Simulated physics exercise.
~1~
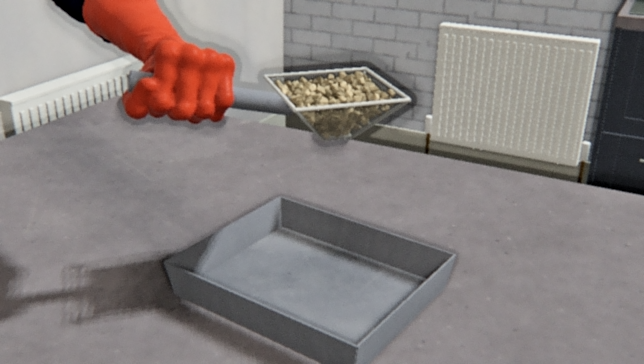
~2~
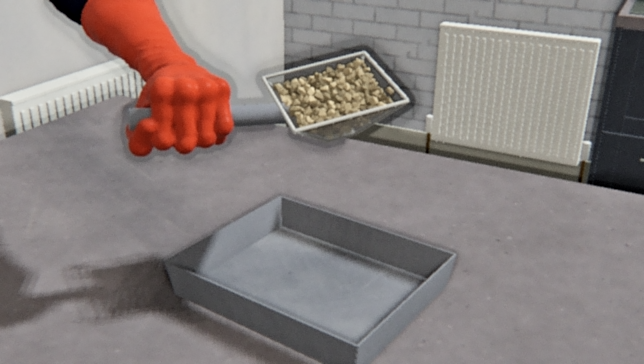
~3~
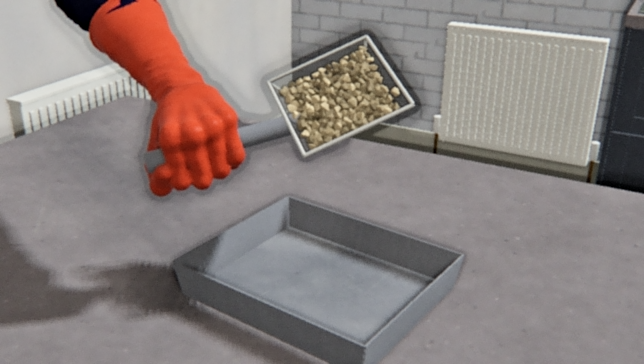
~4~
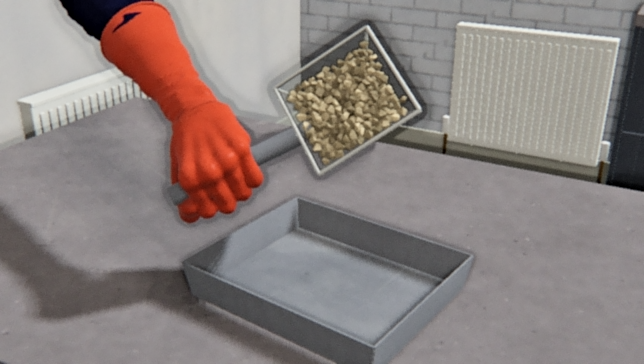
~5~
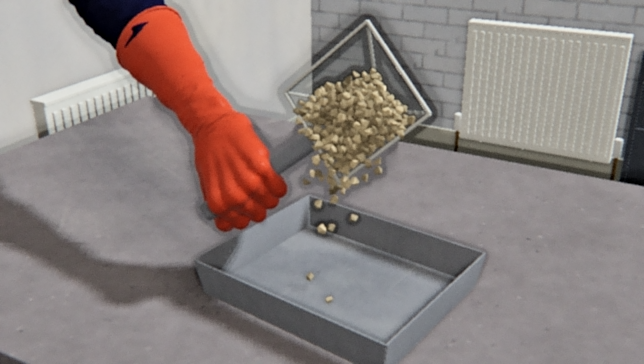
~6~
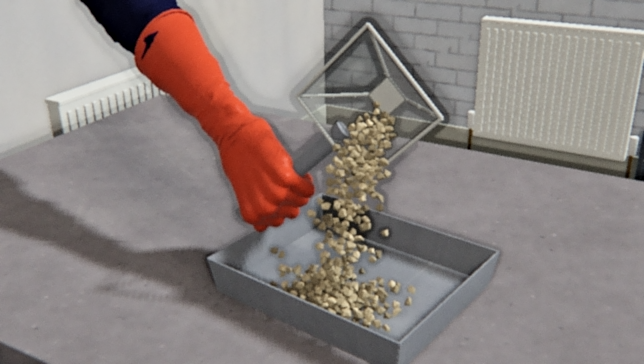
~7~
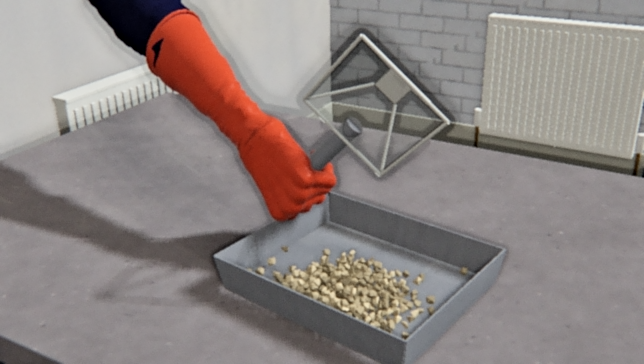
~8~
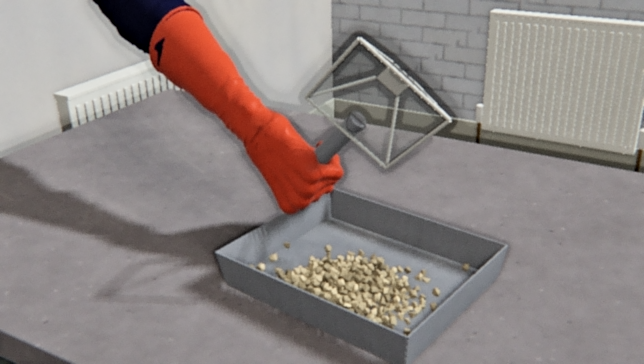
The clip shows a hand in an orange glove holding a clear-sided scoop of tan pellets above a shallow grey tray on a grey surface. The hand steadily tips the scoop until the pellets pour out and settle in a loose pile in the tray, leaving the scoop empty.
